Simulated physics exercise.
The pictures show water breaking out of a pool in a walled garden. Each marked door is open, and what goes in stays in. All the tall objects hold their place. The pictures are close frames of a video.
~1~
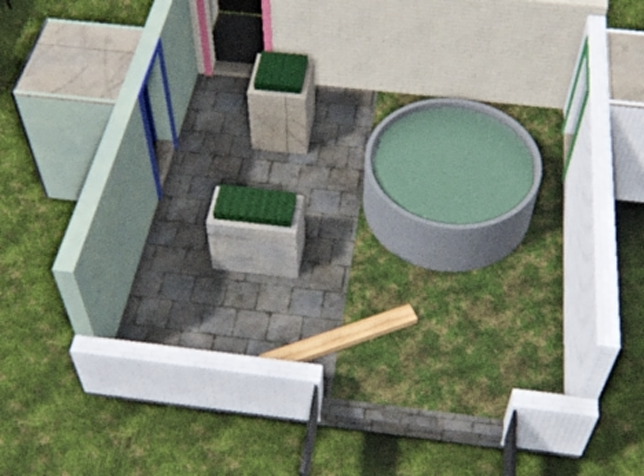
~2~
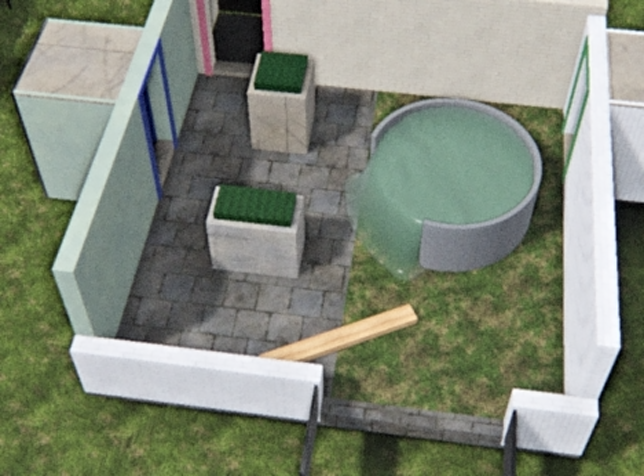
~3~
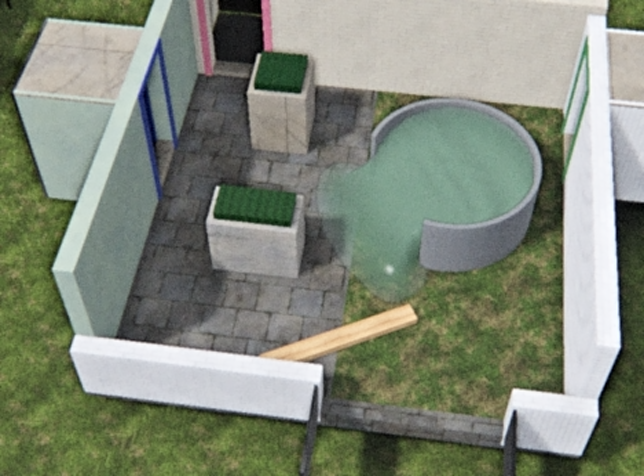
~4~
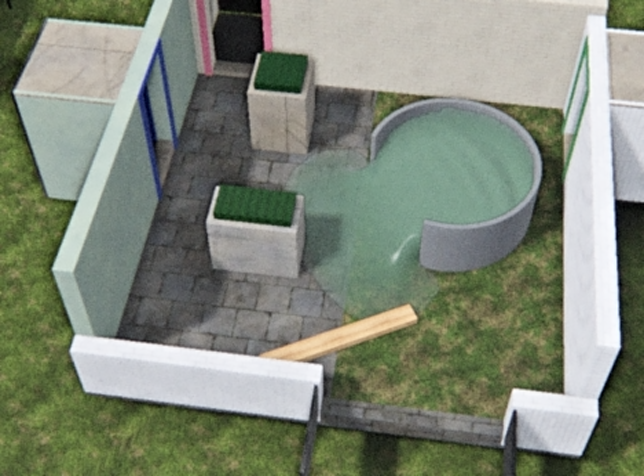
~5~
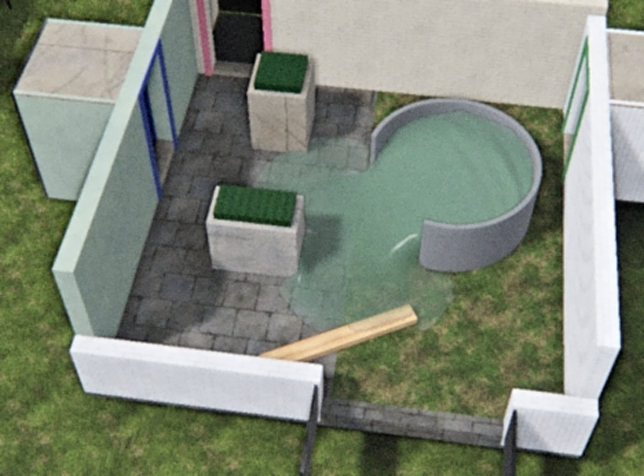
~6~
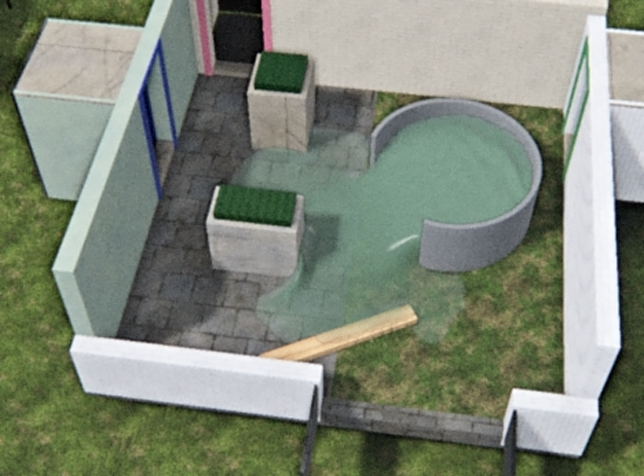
At first, a round gray pool filled with green water sits whole and still in a walled garden. Then its front-left side opens and water pours out through the gap, spreading left across the grass and stone paving, around the nearer planter and down to the wooden beam, while the planters stay put.
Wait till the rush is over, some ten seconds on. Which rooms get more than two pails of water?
The blue door lets in a lot; the pink door lets in a lot; the green door lets in a lot.
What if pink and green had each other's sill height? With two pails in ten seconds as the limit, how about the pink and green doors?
In short: Pink door floods, green door stays under.
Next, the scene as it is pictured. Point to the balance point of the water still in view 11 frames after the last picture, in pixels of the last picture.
Around (322, 241).
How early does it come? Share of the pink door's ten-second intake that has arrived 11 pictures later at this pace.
About 0 per cent.
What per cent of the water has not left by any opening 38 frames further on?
Some 82 per cent.
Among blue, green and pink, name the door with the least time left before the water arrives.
It is the blue-painted one.
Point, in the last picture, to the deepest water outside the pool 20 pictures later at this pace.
Around (141, 258).
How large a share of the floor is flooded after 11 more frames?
Roughly 60 per cent.
A moment on, water covers 50 % of the floor; the blue door under two buckets in, the pink door not reached, the green door not reached.
Next, water covers 60 % of the floor; the blue door far over two buckets in, the pink door not reached, the green door not reached.
Then, water covers 75 % of the floor; the blue door far over two buckets in, the pink door over two buckets in, the green door not reached.
Later, water covers 90 % of the floor; the blue door far over two buckets in, the pink door far over two buckets in, the green door not reached.
In the end, water covers 95 % of the floor; the blue door far over two buckets in, the pink door far over two buckets in, the green door over two buckets in.
